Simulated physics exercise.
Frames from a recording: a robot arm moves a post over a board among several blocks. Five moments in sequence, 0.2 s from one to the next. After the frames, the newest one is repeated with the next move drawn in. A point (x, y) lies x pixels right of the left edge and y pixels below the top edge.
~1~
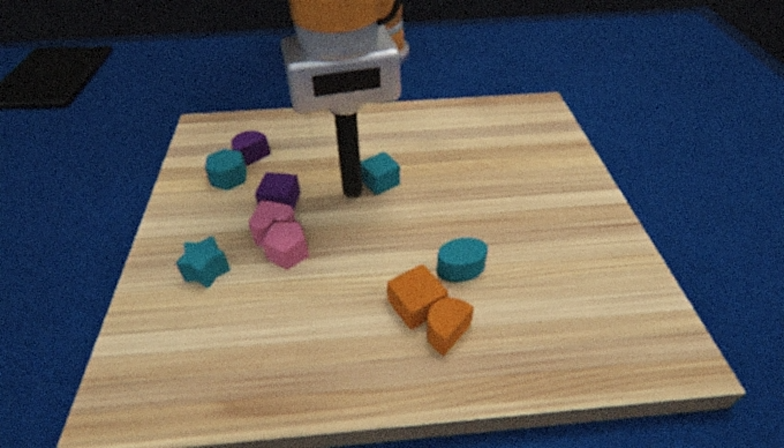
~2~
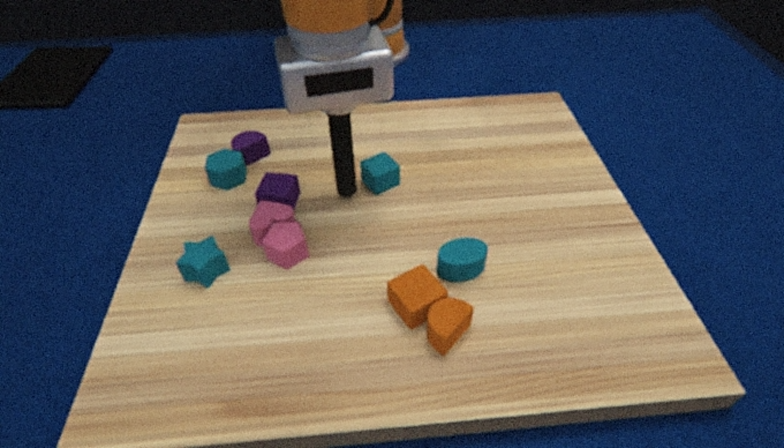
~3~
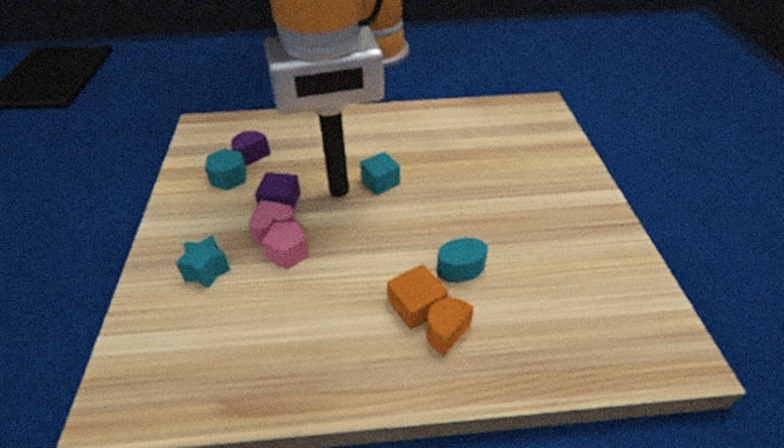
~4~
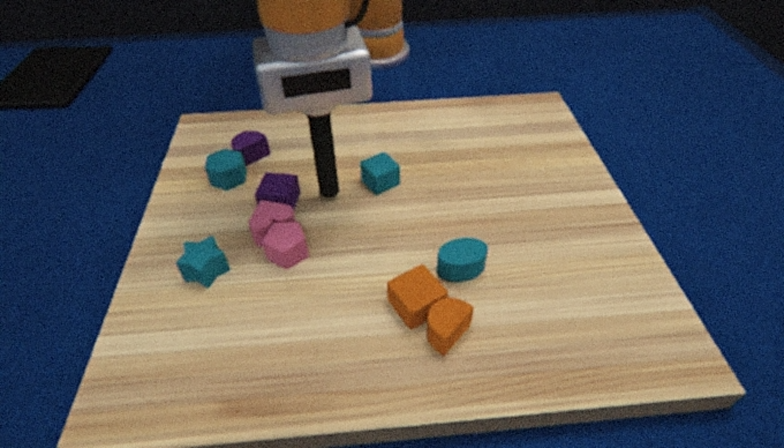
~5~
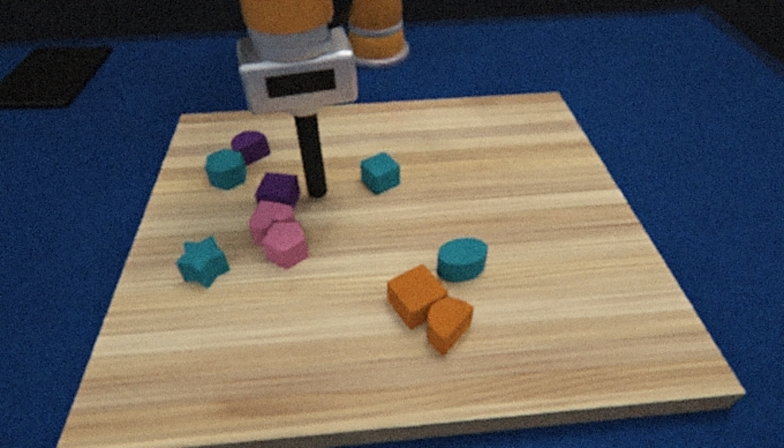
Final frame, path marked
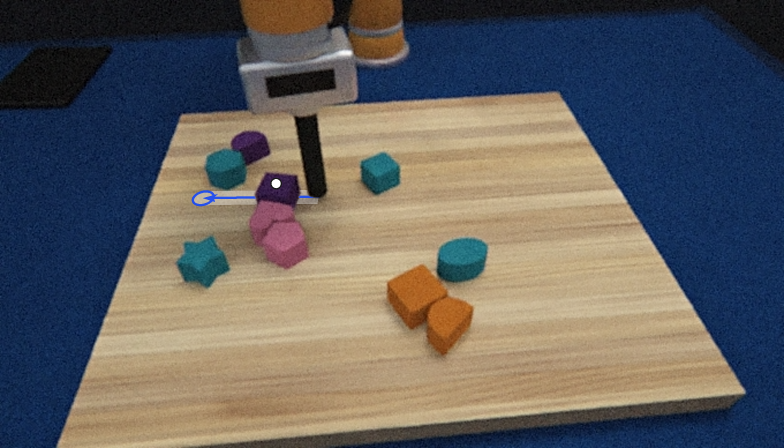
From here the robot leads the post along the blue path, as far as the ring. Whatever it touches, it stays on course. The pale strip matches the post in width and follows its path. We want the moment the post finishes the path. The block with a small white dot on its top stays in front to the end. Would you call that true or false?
The statement is incorrect.
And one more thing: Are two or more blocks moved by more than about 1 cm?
The answer is no.
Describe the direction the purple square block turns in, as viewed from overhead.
Turns anticlockwise.
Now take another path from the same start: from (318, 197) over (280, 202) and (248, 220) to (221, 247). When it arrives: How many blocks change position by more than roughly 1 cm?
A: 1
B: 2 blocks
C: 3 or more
That would be A.
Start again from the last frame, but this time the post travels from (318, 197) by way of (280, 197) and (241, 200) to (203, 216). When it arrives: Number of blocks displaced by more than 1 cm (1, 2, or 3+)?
Blocks that move over 1 cm: One.
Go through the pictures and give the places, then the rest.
Lower end of the post at (352, 190), tops of blocks, turquoise hexagonal block at (223, 160), purple square block at (276, 184), in the first picture.
Post at (347, 190), blocks as before, in the second picture.
Post at (339, 191), blocks as before, in the third picture.
Post at (329, 191), blocks as before, in the fourth picture.
Post at (318, 192), turquoise hexagonal block at (223, 160), purple square block at (276, 184), in the fifth picture.
The drawn path runs straight from (318, 197) to (203, 198); the dot is on the purple square block.
What follows on the original path. One third of the way, post at (279, 192); purple square block at (249, 188), turned 30° anticlockwise.
Two thirds of the way, post at (239, 192); purple square block at (218, 197), turned 80° anticlockwise.
At the end, post at (201, 193); turquoise hexagonal block not moved; purple square block at (214, 199), turned 95° anticlockwise.
